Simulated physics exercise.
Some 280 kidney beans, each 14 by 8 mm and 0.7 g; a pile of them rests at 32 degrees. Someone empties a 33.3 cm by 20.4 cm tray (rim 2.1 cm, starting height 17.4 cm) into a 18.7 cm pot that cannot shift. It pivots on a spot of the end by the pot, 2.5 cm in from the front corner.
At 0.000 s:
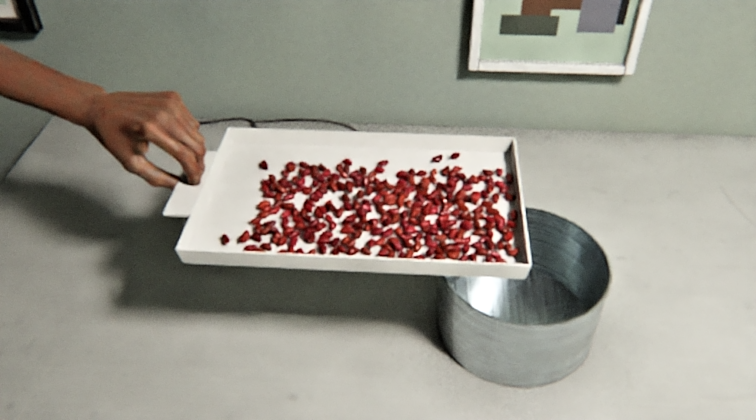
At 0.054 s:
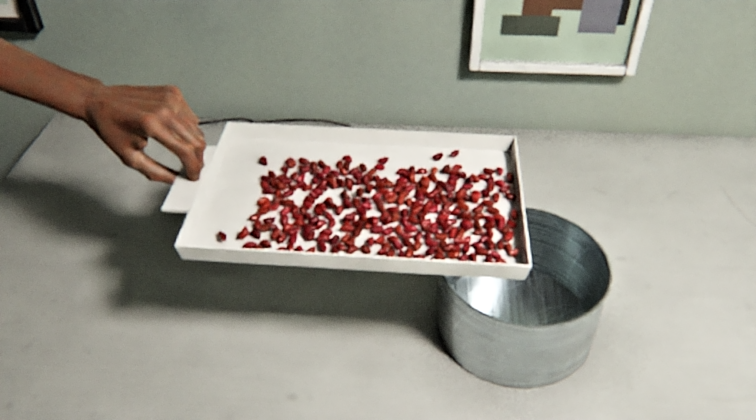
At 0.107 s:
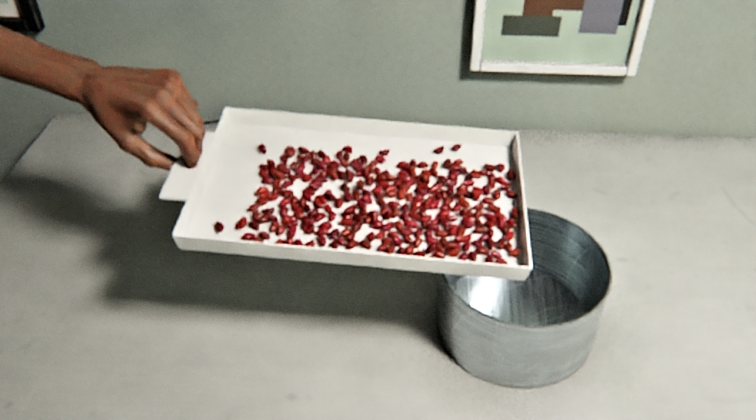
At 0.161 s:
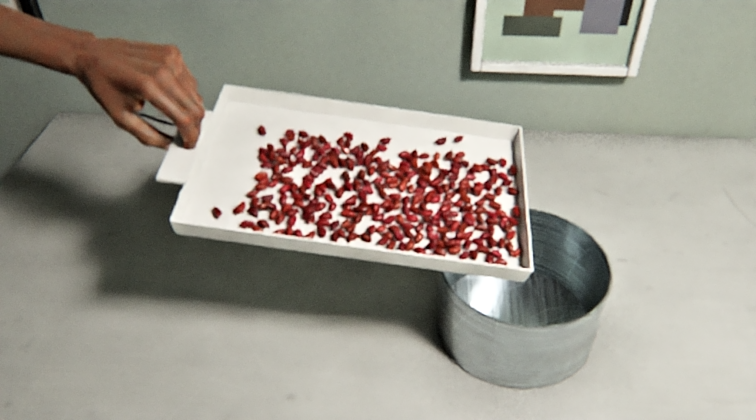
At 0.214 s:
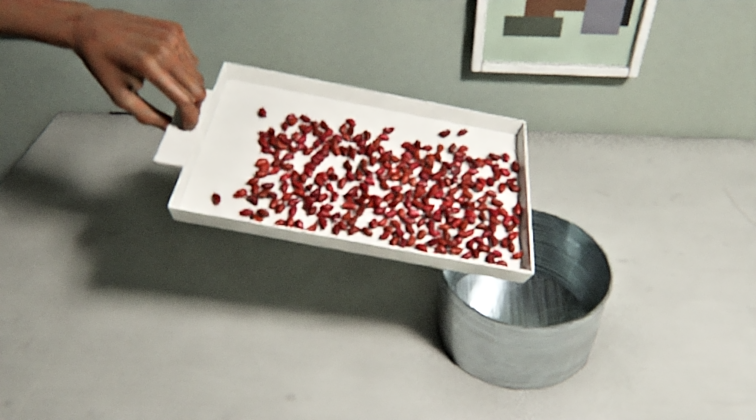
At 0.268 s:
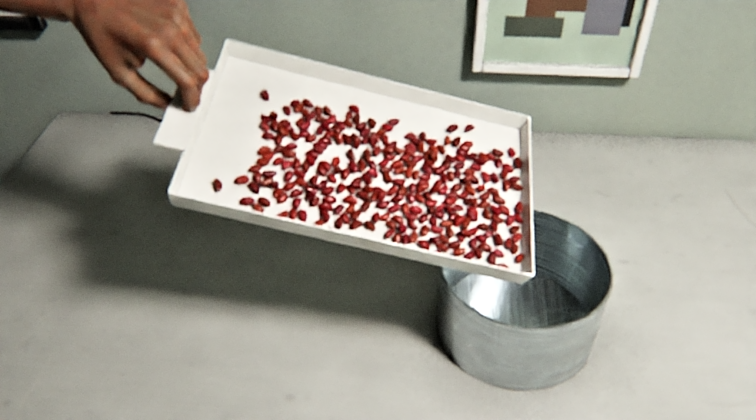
A white tray scattered with dark red beans starts out level, then tilts steadily, its left end rising while its right end stays beside the rim of a round grey metal pot. A hand at the upper left grips the tray's tab and lifts it, and the beans barely shift across the surface. The fixed view looks slightly down on a pale grey tabletop against a green wall with framed artwork.
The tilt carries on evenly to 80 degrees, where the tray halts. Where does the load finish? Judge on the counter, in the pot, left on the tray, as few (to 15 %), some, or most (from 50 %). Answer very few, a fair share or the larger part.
Counter: The larger part, pot: Very few, tray: Very few.
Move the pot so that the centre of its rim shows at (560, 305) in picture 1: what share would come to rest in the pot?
Some 90 per cent.
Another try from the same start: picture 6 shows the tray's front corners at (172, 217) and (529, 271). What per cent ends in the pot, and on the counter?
Pot 0, counter 95.
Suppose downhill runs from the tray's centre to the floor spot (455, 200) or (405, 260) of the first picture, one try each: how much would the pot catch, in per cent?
About 55 and 0 per cent.
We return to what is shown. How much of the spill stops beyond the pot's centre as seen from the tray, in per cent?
About 90 per cent.
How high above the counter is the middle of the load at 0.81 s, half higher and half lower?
Roughly 24 cm.
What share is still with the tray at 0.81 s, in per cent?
About 100 per cent.
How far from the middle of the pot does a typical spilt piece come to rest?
Some 18 cm.
Then, at 0.60 s, tilt 49 degrees; the tray holds 100 %, the pot 0 %.
Then, at 0.81 s, tilt 69 degrees; the tray holds 100 %, the pot 0 %.
After 1.15 s, tilt 80 degrees; the tray holds 20 %, the pot 5 %.
In the end, at 2.8 s, counter 85 %, pot 5 %, tray 5 %.
